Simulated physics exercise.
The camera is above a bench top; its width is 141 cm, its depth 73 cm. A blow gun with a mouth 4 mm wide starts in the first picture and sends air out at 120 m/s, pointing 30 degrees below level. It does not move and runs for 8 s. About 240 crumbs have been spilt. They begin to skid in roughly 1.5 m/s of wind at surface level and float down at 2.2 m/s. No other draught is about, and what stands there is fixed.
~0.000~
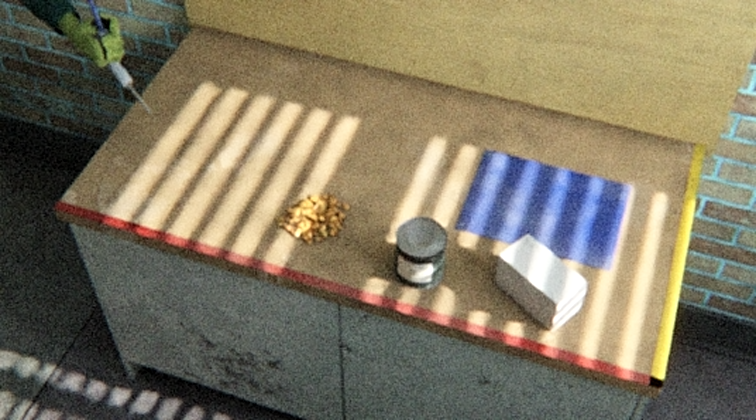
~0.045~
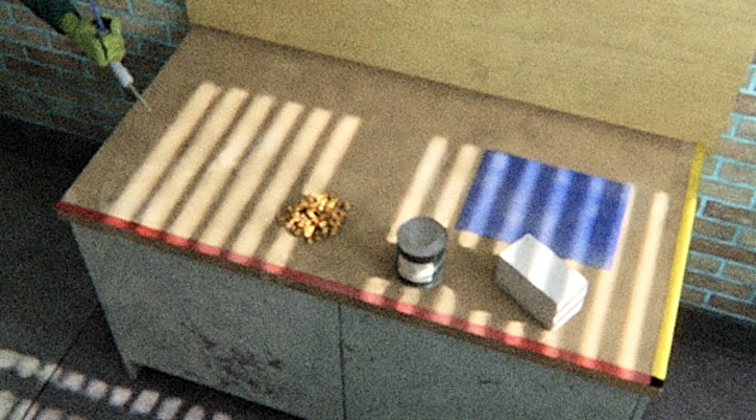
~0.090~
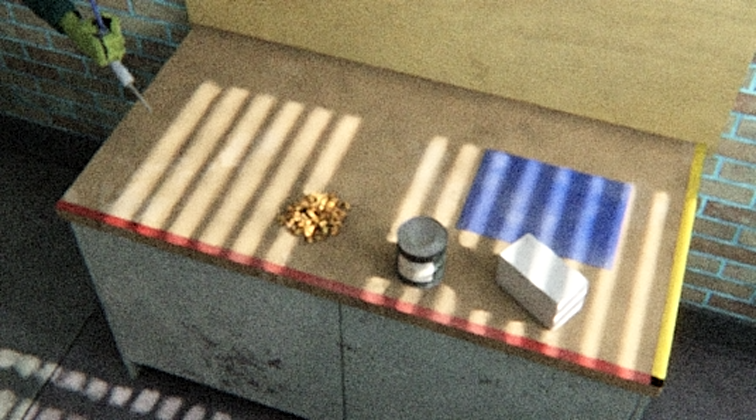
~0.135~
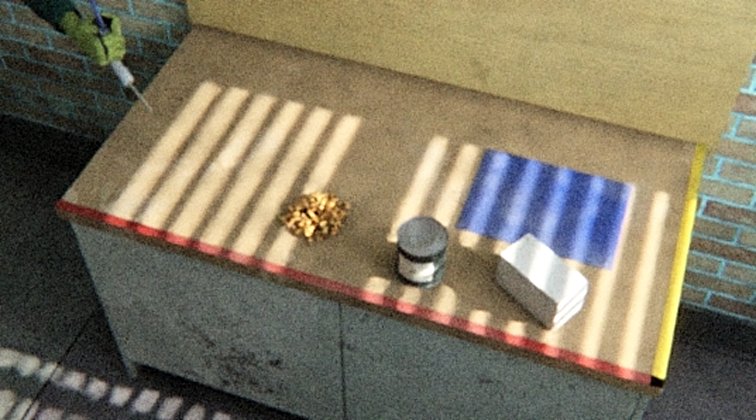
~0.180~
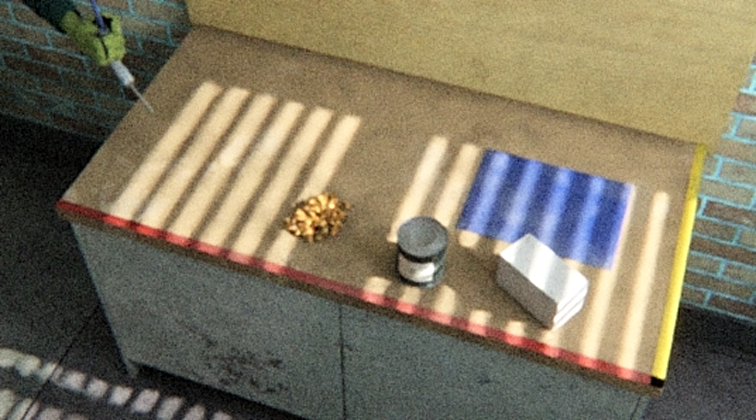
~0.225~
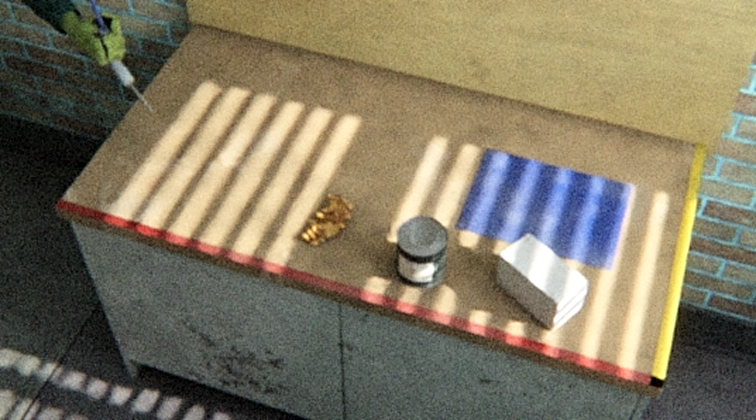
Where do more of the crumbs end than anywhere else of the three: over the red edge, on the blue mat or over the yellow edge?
The biggest group is at the red one.
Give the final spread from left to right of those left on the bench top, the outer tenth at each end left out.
About 40 cm.
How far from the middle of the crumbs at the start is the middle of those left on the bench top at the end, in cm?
About 45 cm.
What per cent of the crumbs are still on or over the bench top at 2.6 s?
About 40 %.
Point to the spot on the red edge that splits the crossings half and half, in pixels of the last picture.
At about (419, 317).
After 1.6 s the count stands so, 1 % are over the yellow edge, 0 % on the blue mat and 49 % over the red edge; the middle of those still in play is near (503, 268).
After 2.6 s the count stands so, 8 % are over the yellow edge, 0 % on the blue mat and 49 % over the red edge; the middle of those still in play is near (500, 269).
After 4.4 s the count stands so, 11 % are over the yellow edge, 0 % on the blue mat and 49 % over the red edge; the middle of those still in play is near (500, 269).
After 8.0 s, at the end, 12 % are over the yellow edge, 0 % on the blue mat and 49 % over the red edge; the middle of those still in play is near (500, 269).
